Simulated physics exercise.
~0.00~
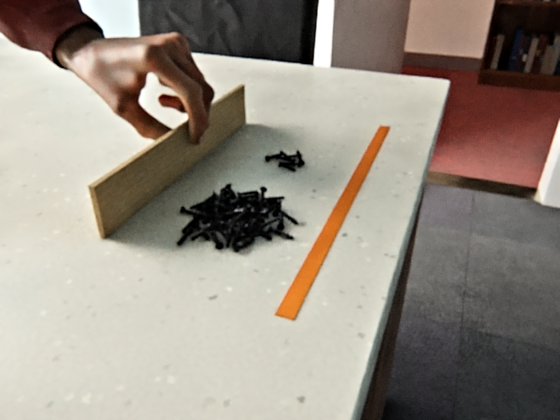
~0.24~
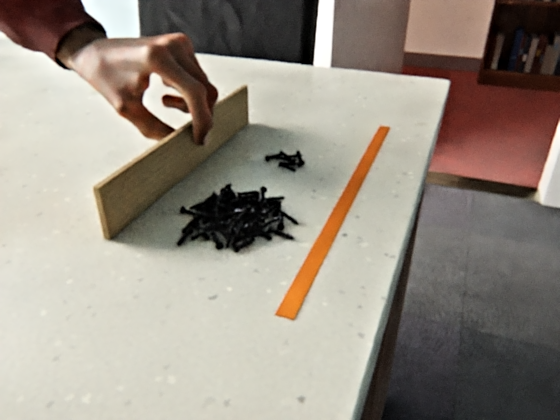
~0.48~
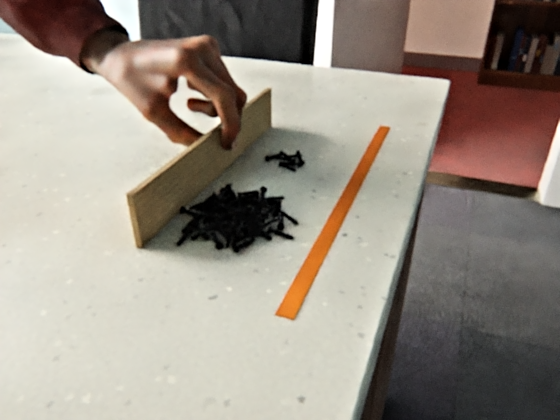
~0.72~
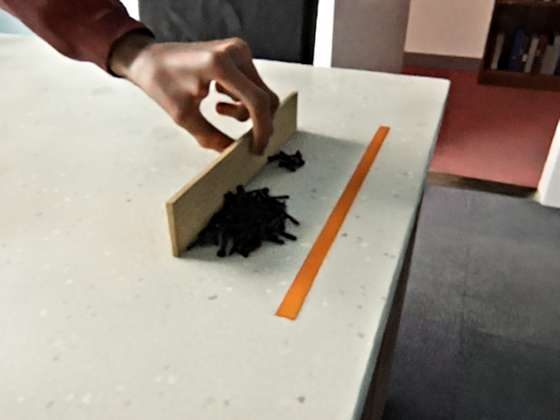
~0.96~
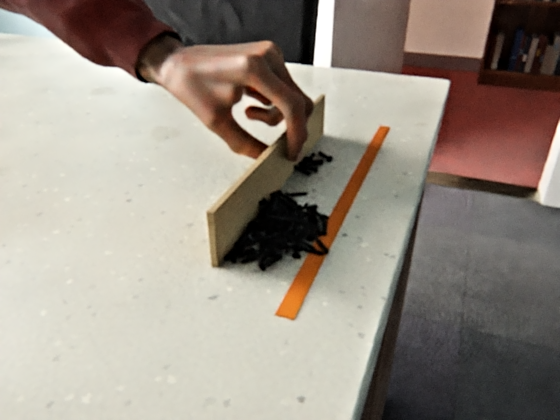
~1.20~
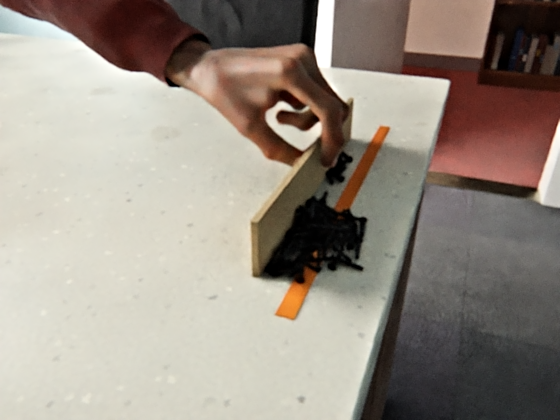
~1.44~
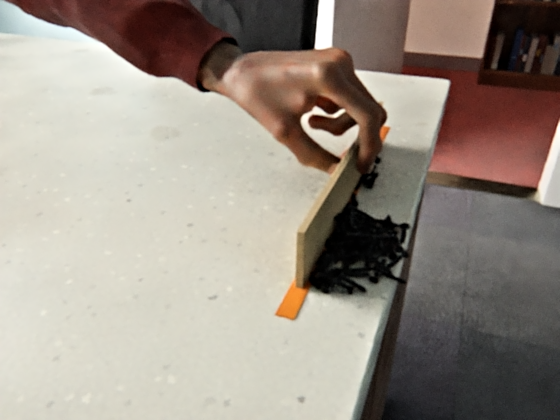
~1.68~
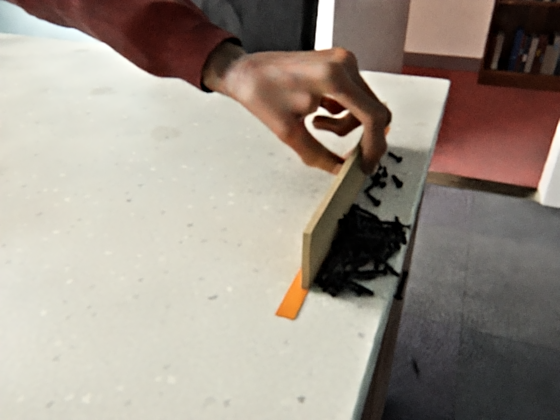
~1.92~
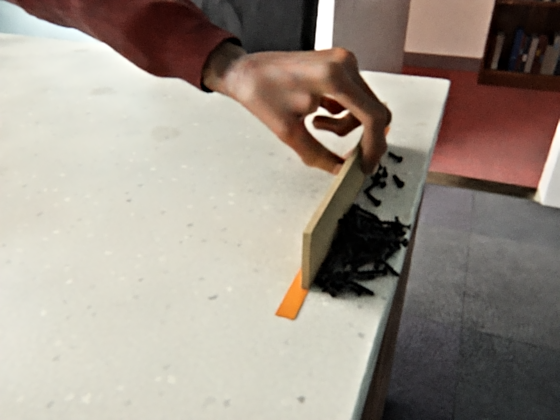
The clip shows a hand pushing an upright piece of card rightward across a pale table, sweeping a large and a small pile of black screws over an orange strip. The card stops at the strip, with a little of the nearer pile over the edge and the farther pile still on the table.
